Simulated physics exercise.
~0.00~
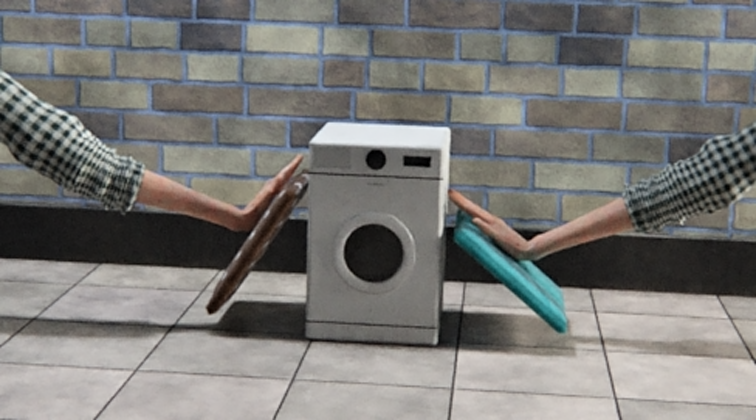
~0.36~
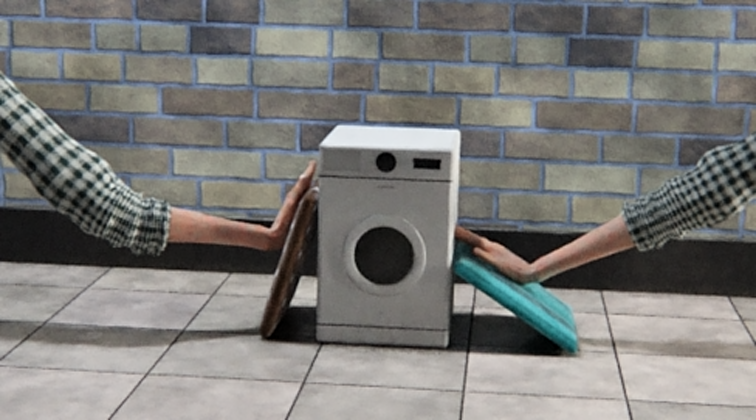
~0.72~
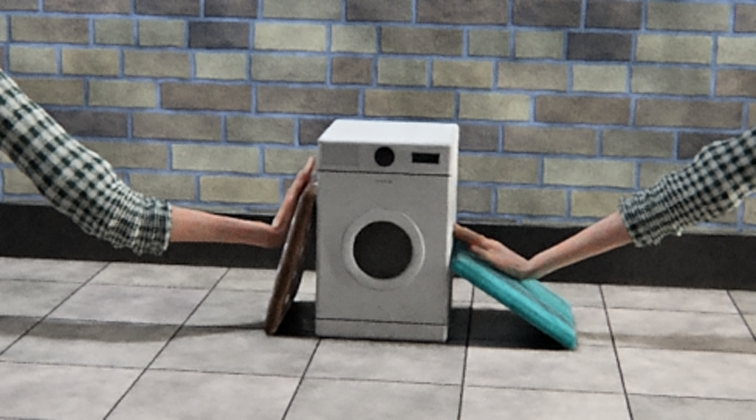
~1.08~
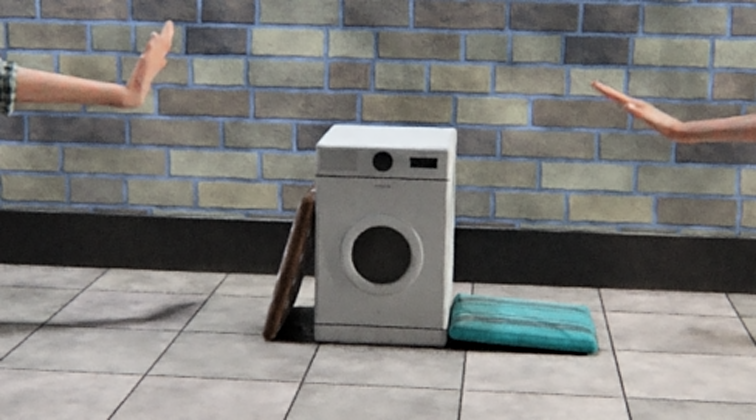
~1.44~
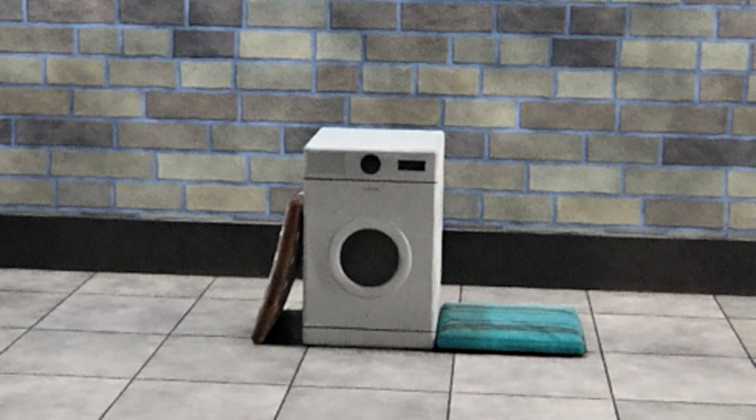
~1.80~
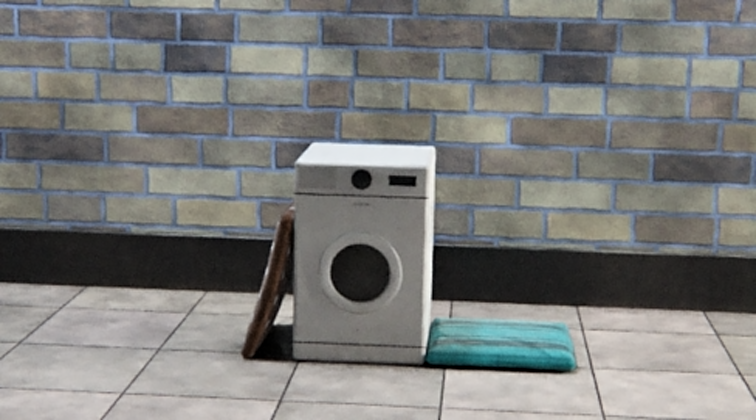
The clip shows two hands in checked sleeves pressing a brown seat pad and a turquoise seat pad against opposite sides of a white machine, then letting go and withdrawing. The brown pad on the left stays leaning, while the turquoise one slips down and lies flat on the tiled floor.
